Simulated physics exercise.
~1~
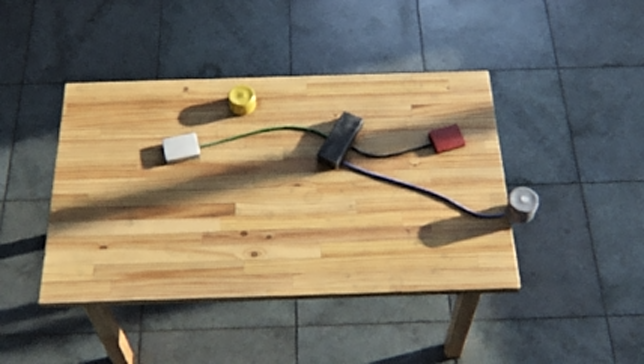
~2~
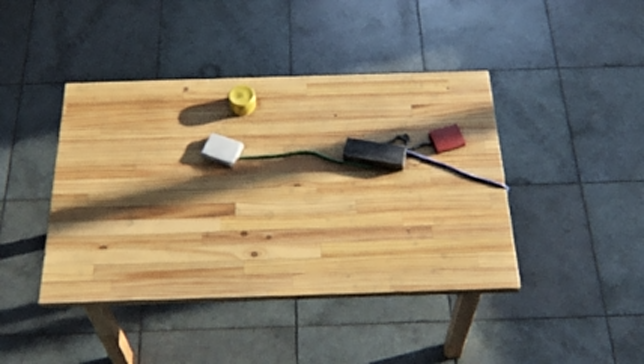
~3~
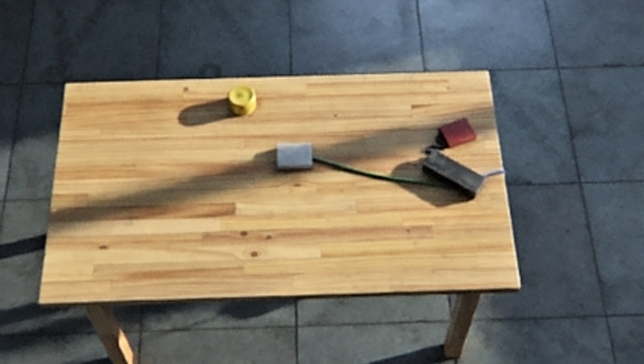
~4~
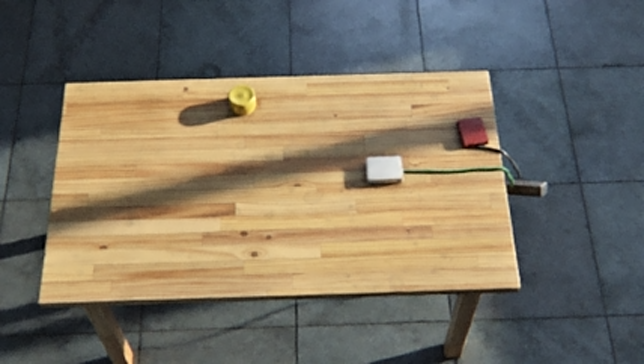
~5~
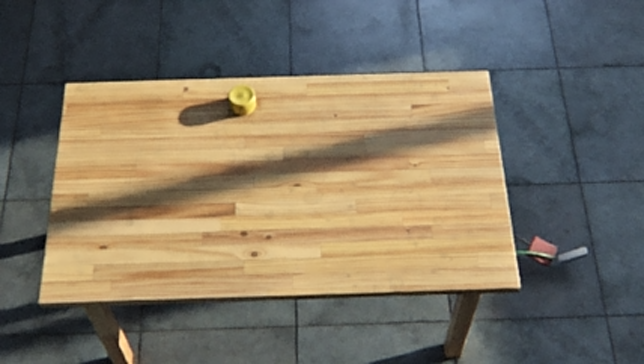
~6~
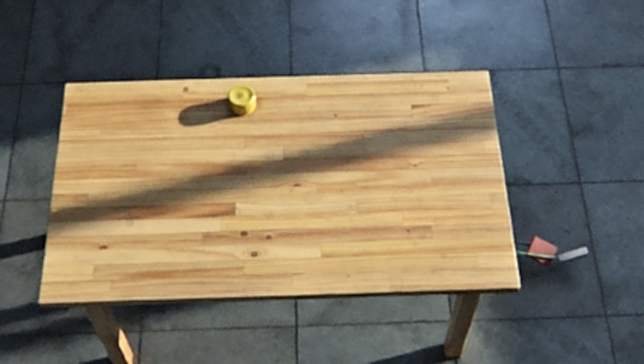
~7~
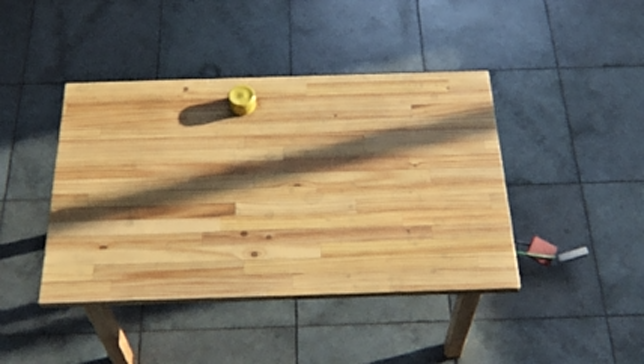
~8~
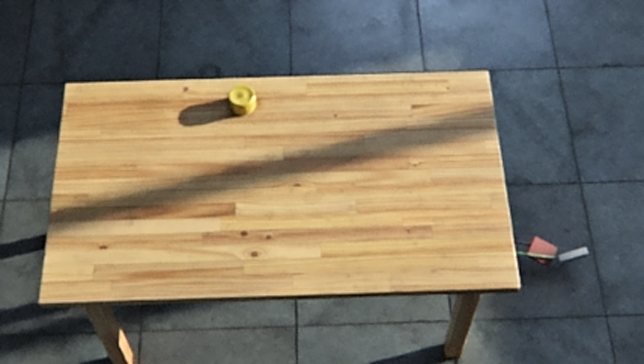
A wooden dining table stands on a dark tiled floor, seen from above with a still view. A black strip near the middle joins cables to a white phone at left, a red drive at right and a grey speaker at the right edge, while a yellow tub sits near the back. The speaker drops out of sight, and the strip slides right, drawing the phone after it. The strip tips over the right edge, then the drive and phone follow. At the end they lie still beyond the table's right side, partly hidden, and only the tub remains on top, unmoved.
